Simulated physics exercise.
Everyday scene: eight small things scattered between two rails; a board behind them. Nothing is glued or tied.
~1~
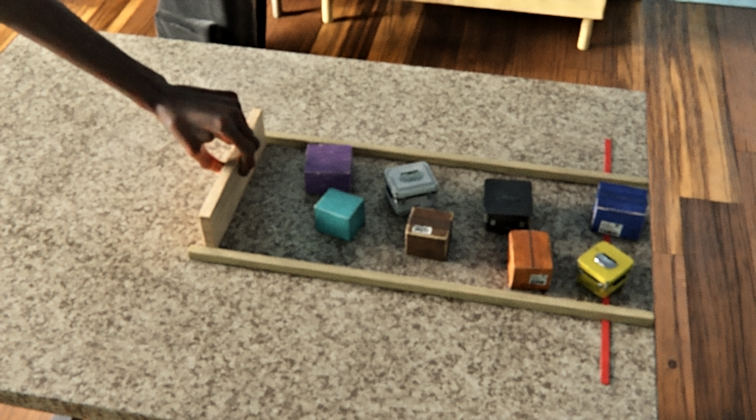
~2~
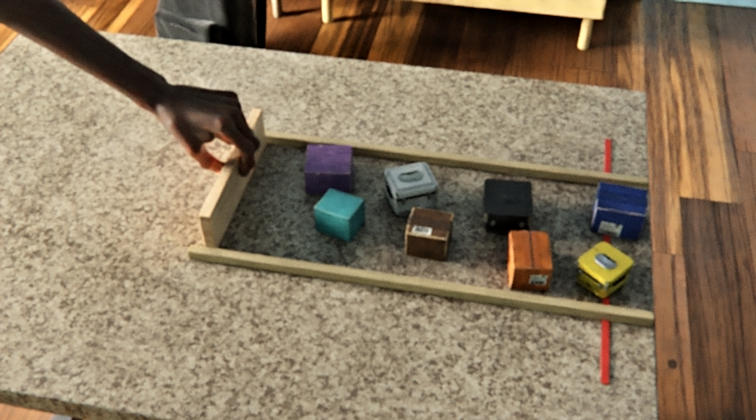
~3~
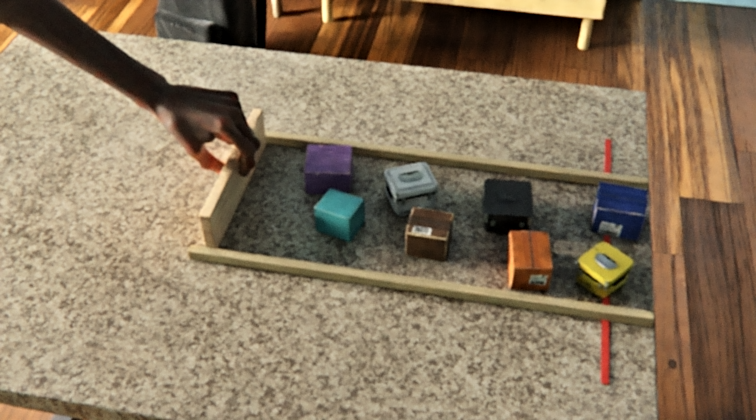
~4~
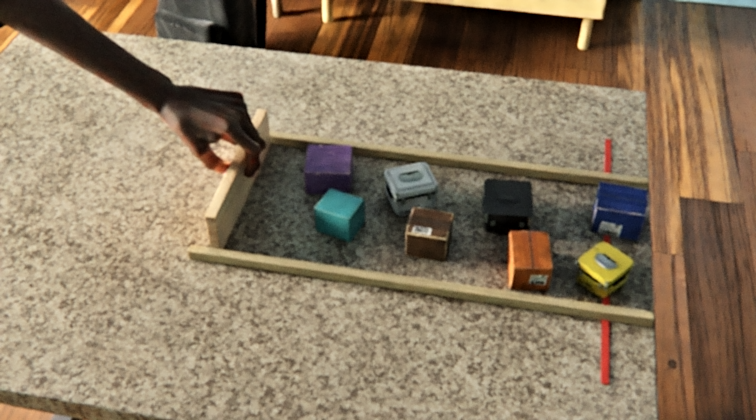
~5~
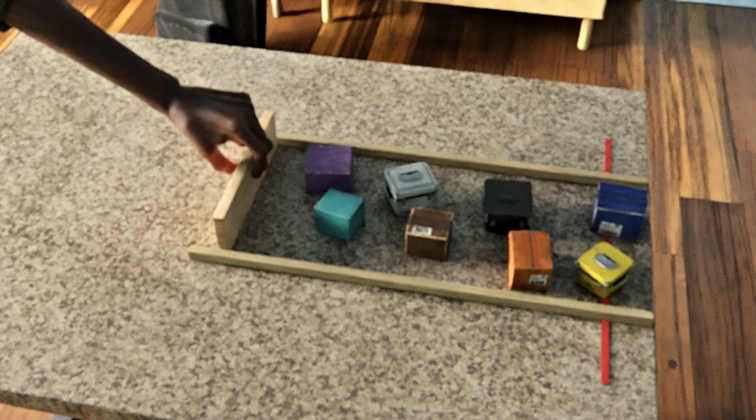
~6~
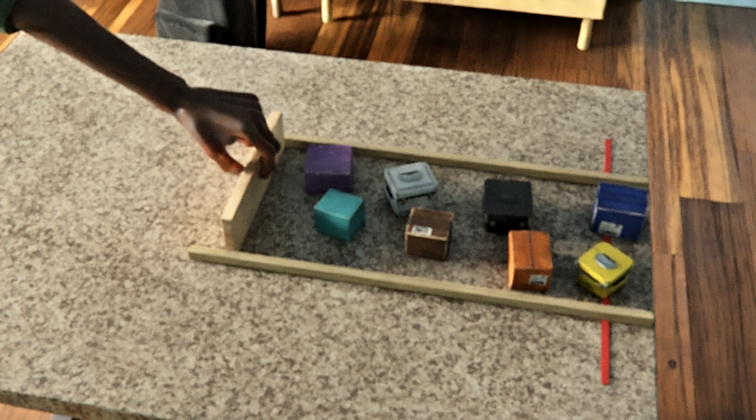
The clip opens on eight small colored boxes scattered between two wooden rails on a speckled surface, with a hand gripping an upright board at the left end. The hand stays nearly still at first, then slides the board slightly right toward the boxes, which all remain in place.
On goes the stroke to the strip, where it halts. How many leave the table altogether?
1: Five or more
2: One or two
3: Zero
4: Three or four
1.
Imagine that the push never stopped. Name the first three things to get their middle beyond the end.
The order is the blue box, the yellow case, the black case.
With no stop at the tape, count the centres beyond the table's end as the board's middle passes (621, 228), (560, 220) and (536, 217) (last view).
Per position: 6 / 4 / 3.
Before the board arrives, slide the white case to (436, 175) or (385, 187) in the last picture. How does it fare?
The white case goes down at the first spot and goes down at the second.
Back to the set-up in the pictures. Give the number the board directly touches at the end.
The figure is 2.
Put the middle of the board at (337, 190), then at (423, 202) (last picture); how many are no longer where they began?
That makes 3 at the first spot and 5 at the second.
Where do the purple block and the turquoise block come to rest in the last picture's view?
One is at about (633, 211), the other at about (629, 251).
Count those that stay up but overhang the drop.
1 is the number.
Soon after, none off yet; blue box at rest near (619, 211); yellow case at rest near (603, 271); orange box at rest near (529, 260).
By the end, the number that fall off is five or more; fallen, white case, brown box, black case, orange box, yellow case and blue box.
